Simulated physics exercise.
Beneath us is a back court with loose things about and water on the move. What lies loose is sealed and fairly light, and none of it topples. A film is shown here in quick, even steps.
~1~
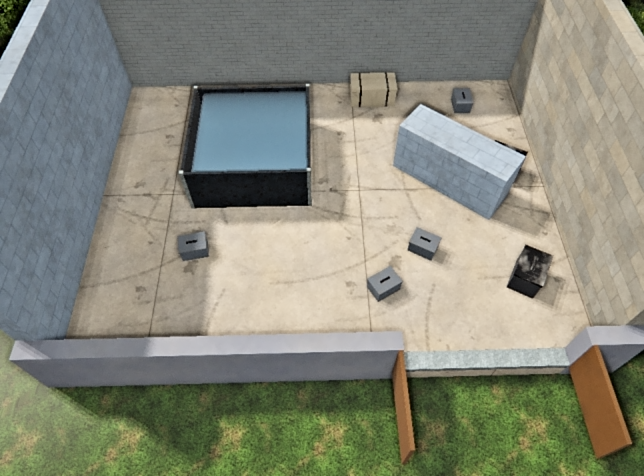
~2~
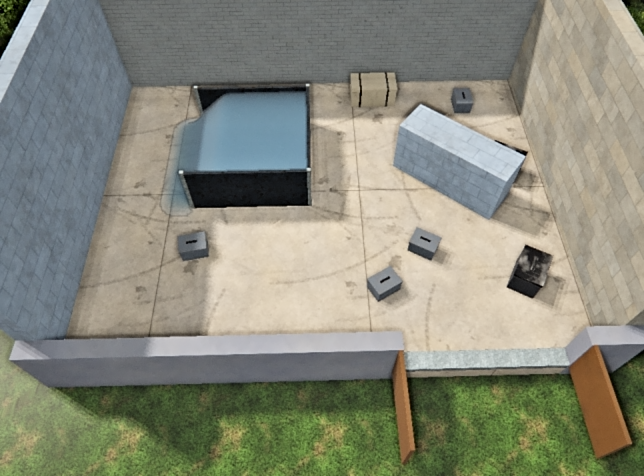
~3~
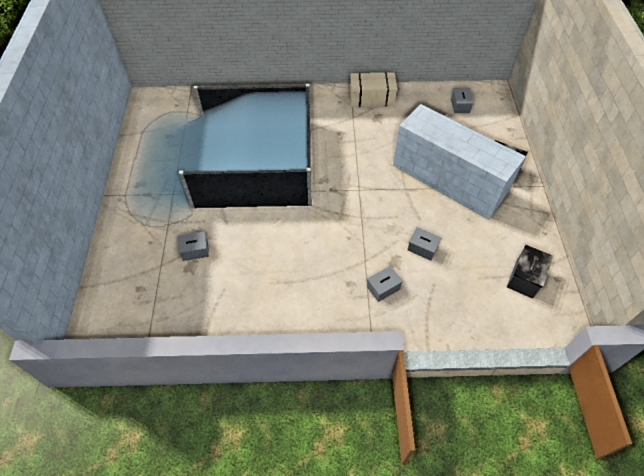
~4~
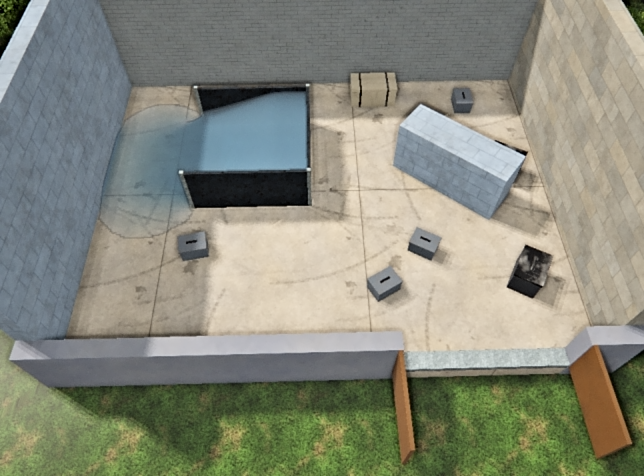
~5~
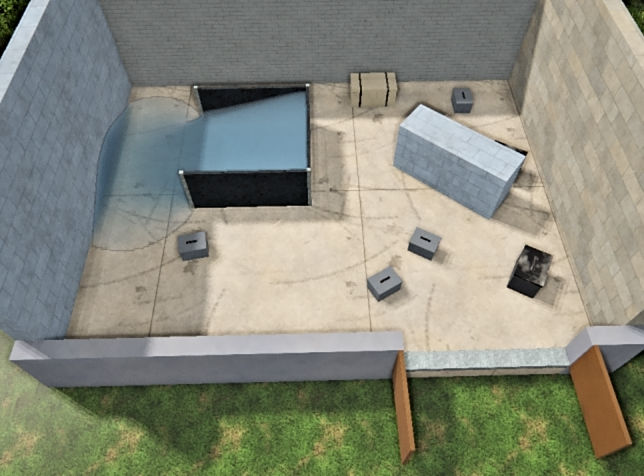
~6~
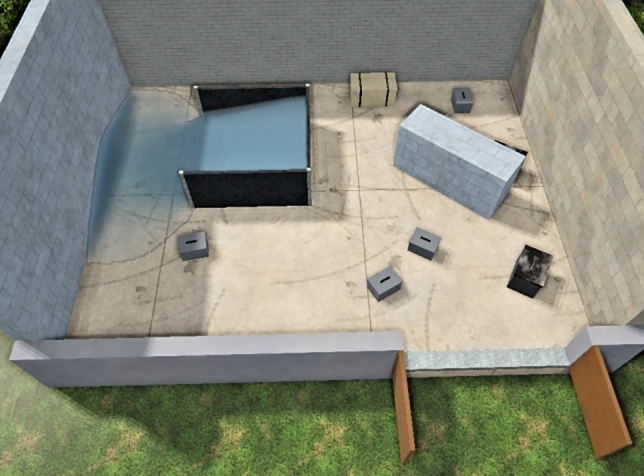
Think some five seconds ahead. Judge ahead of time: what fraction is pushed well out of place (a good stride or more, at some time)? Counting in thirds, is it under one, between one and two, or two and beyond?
The part that gets shoved well aside reaches two thirds.
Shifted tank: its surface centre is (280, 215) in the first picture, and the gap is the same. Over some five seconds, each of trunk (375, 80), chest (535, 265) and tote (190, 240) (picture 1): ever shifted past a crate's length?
Well, the first one got driven a long way, the second got driven a long way, and the third got driven a long way.
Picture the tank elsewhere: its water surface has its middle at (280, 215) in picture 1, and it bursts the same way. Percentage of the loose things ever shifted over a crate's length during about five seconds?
I'd put it close to 60 percent.
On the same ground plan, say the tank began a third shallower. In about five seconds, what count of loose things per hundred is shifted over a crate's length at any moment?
My figure is 40 percent.
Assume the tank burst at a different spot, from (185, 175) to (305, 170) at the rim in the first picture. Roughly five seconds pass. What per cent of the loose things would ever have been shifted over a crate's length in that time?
About 60 %.
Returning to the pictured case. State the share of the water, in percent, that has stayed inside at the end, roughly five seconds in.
About 100 percent.
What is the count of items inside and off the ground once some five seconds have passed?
It adds up to 5.
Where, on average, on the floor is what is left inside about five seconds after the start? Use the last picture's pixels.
Roughly at (474, 189).
A moment on, 0 of 7 are well off their spots; 0 afloat.
Next, 0 of 7 are well off their spots; 0 afloat.
Later, 2 of 7 are well off their spots; 1 afloat.
In the end, 6 of 7 are well off their spots, and 6 have been at some point; 5 afloat.
